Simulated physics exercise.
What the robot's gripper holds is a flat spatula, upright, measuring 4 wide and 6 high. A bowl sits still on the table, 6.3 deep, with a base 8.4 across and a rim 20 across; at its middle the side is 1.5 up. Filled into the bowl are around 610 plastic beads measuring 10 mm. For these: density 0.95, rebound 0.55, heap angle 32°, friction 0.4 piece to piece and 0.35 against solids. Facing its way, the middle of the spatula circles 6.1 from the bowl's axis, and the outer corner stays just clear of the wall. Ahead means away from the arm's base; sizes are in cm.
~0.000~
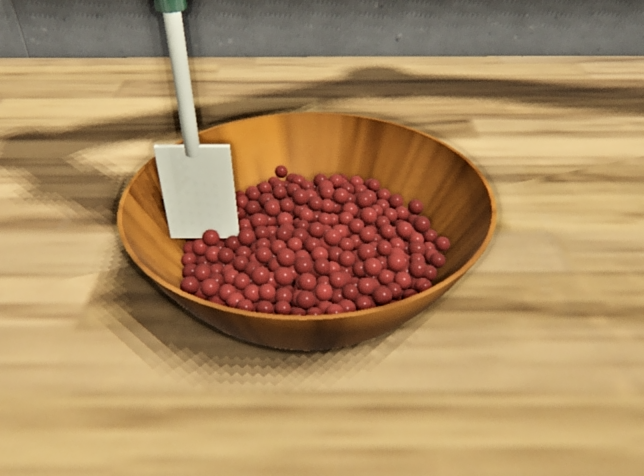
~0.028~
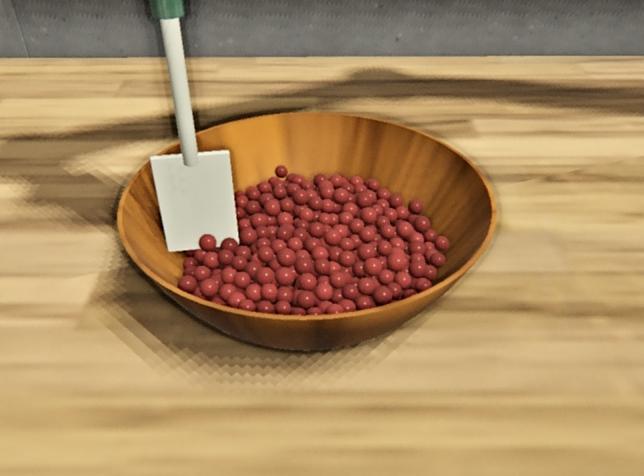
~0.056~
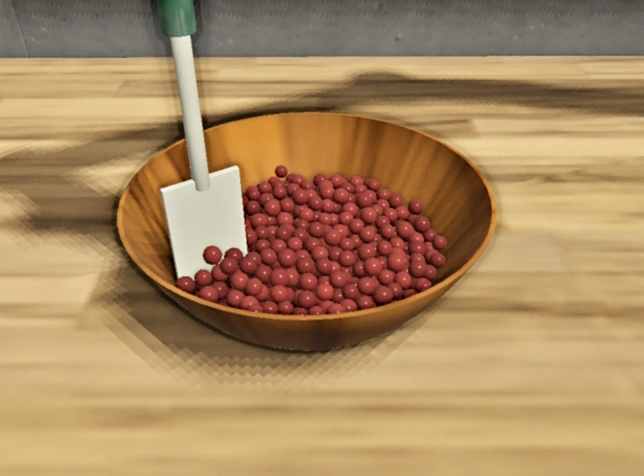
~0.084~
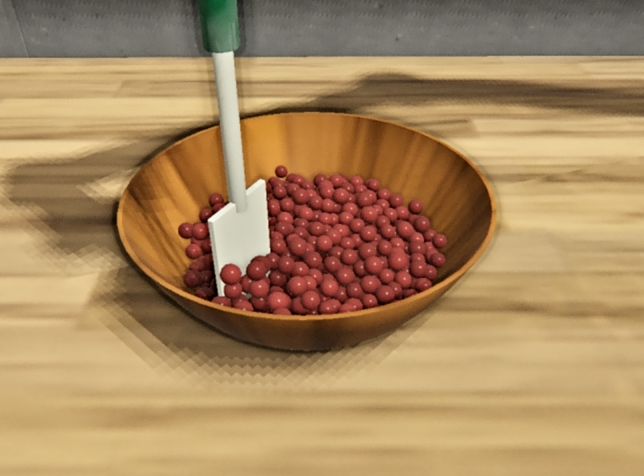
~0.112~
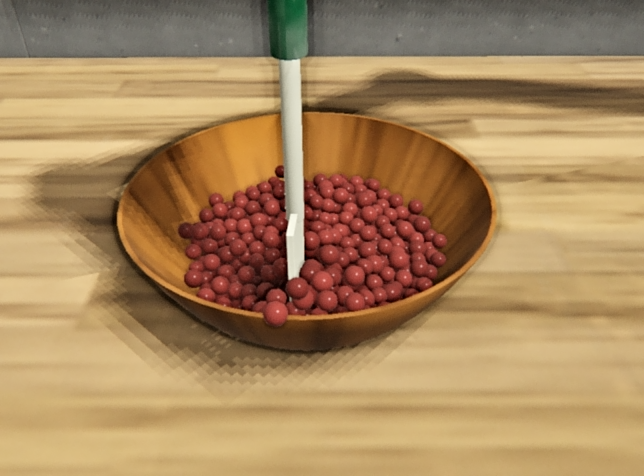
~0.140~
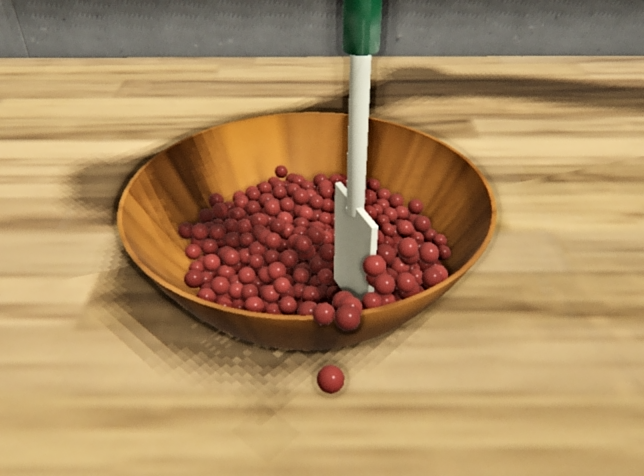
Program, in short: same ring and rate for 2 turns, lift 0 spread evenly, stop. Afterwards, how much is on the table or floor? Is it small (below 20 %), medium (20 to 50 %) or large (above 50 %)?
It is medium.
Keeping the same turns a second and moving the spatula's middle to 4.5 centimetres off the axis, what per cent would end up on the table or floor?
It would be near 45 per cent.
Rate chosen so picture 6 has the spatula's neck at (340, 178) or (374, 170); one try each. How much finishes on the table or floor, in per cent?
Around 25 and 30 per cent respectively.
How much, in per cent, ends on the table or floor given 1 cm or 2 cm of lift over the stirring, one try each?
I'd say some 15 per cent, and some 10 per cent.
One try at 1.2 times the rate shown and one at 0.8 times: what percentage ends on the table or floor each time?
30 % and 20 %.
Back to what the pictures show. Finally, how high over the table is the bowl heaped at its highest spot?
Height: Roughly 4.5 cm.
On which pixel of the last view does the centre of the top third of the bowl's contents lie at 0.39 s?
About (257, 233) in the last picture.
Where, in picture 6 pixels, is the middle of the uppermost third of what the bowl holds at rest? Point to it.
Looks like roughly (314, 243) to me.
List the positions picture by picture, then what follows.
Spatula neck at (188, 119), 0° round; upper third of the load around (312, 234), from x 185 to 440, top at y 170; 609 in the bowl, in the first frame.
Spatula neck at (186, 128), 9° round; upper third of the load around (311, 235), from x 185 to 440, top at y 170, in the second frame.
Spatula neck at (197, 151), 34° round; upper third of the load around (310, 235), from x 185 to 440, top at y 170, in the third frame.
Spatula neck at (235, 171), 60° round; upper third of the load around (312, 240), from x 185 to 440, top at y 170, in the fourth frame.
Spatula neck at (294, 180), 86° round; upper third of the load around (325, 240), from x 185 to 440, top at y 170; 608 in the bowl, 1 in flight or on the tool, in the fifth frame.
Spatula neck at (356, 175), 112° round; upper third of the load around (346, 239), from x 185 to 445, top at y 170; 605 in the bowl, 4 in flight or on the tool, in the sixth frame.
After 0.39 s, 348° round, highest piece 12 above the table; 526 in the bowl, 40 on the table or floor, 43 in flight or on the tool.
After 0.64 s, 223° round, highest piece 9 above the table; 466 in the bowl, 121 on the table or floor, 22 in flight or on the tool.
After 0.97 s, 0° round, highest piece 9 above the table; 445 in the bowl, 162 on the table or floor, 2 in flight or on the tool.
After 1.67 s, 0° round, highest piece 4 above the table; 445 in the bowl, 164 on the table or floor.
At rest, 445 in the bowl, 164 on the table or floor. That is 27 % on the table or floor.
